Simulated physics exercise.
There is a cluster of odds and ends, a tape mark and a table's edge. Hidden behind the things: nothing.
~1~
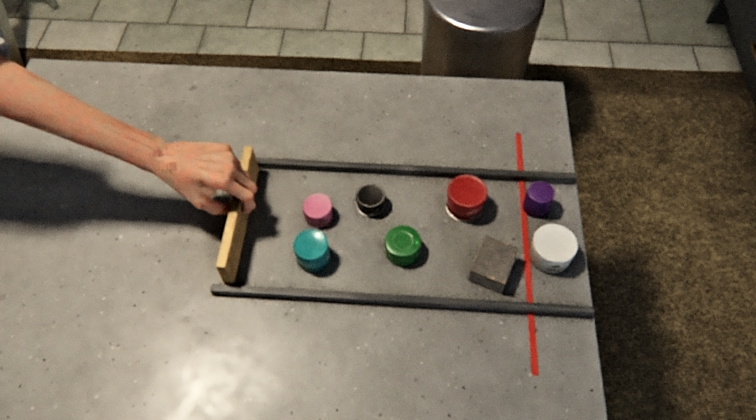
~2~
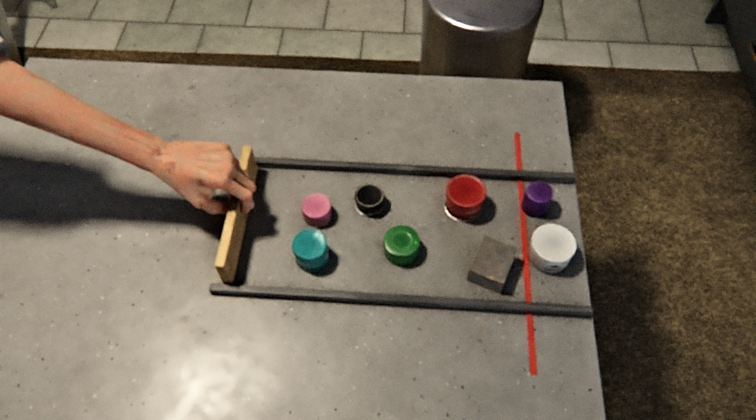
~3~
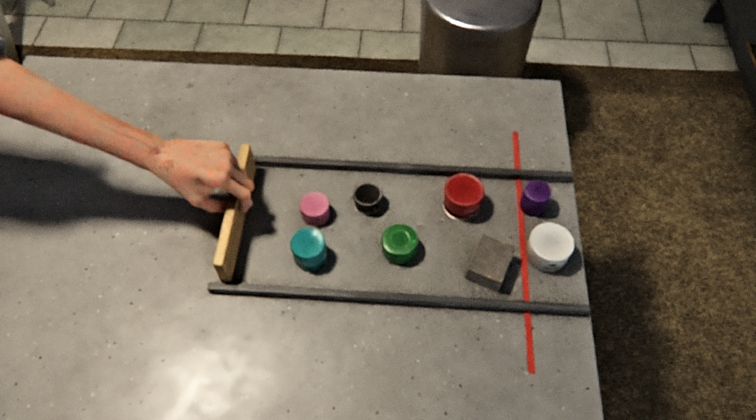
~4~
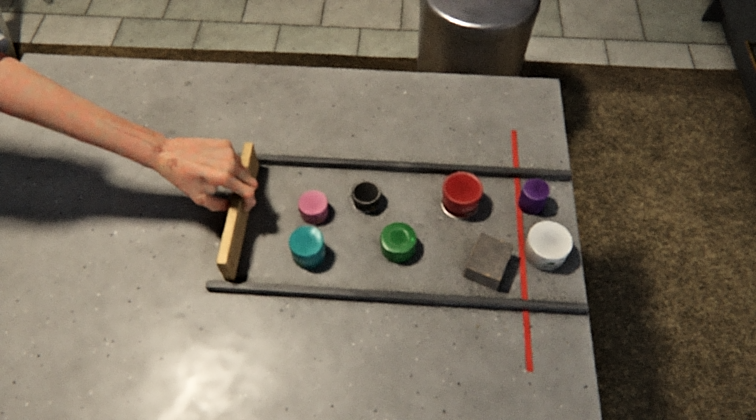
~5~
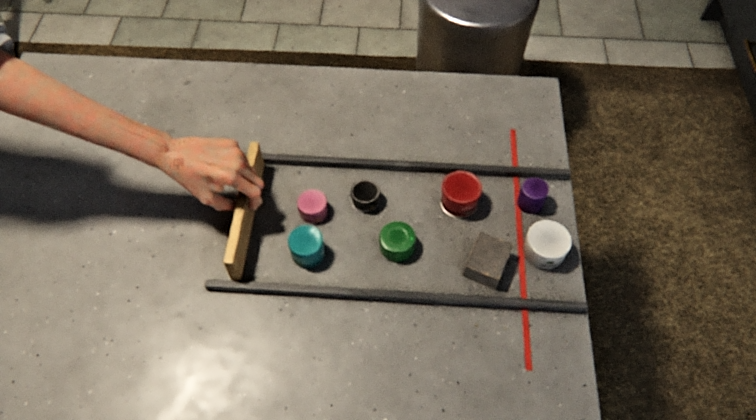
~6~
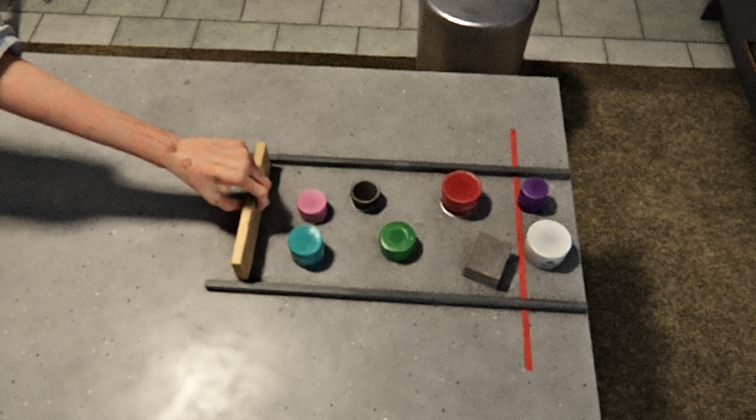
A hand and forearm reach in from the left over a speckled grey tabletop, seen from above, with brown carpet, pale tiles and a metal bin beyond. The hand grips a wooden board between two dark rails, with pink, teal, black, green and red round containers and a grey block to its right, and purple and white ones by a red line. The view drifts very slightly, then the hand slides the board a little rightward while the other objects stay put.
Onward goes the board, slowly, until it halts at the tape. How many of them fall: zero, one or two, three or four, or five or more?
Once the push stops, one or two will be gone from the table.
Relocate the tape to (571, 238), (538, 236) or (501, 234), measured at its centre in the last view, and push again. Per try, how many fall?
So, one try after another, the floor gets 8, then 4, then 0.
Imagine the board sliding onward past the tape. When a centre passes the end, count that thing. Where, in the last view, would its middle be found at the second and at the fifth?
I'd say close to (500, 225), and after that close to (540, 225).
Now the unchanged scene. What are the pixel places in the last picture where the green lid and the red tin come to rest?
The green lid stops around (560, 238); the red tin around (566, 205).
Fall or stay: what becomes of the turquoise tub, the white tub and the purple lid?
The turquoise tub holds on; the white tub tumbles off; the purple lid falls.
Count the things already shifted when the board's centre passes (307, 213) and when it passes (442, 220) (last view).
Tally: First 2; then 6.
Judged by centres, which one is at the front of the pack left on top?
That would be the grey block.
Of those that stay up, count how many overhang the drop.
In total, 2 of them.
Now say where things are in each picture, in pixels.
The first frame shows white tub (552, 249); purple lid (538, 200); grey block (494, 264); board (239, 214); tape (526, 240).
The second frame shows purple lid (537, 199); red tin (465, 199).
The third frame shows grey block (490, 263); board (236, 211).
The fourth frame shows white tub (547, 246); black pot (366, 197).
The fifth frame shows purple lid (533, 196); pink tub (313, 206).
The sixth frame shows white tub (546, 245); purple lid (533, 195); grey block (488, 260); board (253, 210); tape (520, 235).
Early on, none off yet; white tub at rest near (546, 245); purple lid at rest near (533, 195); grey block at rest near (488, 260).
A while later, none off yet; white tub at rest near (546, 245); purple lid at rest near (533, 195); grey block travelled a little near (498, 265).
Finally, the number that fall off is one or two; lost, purple lid and white tub.
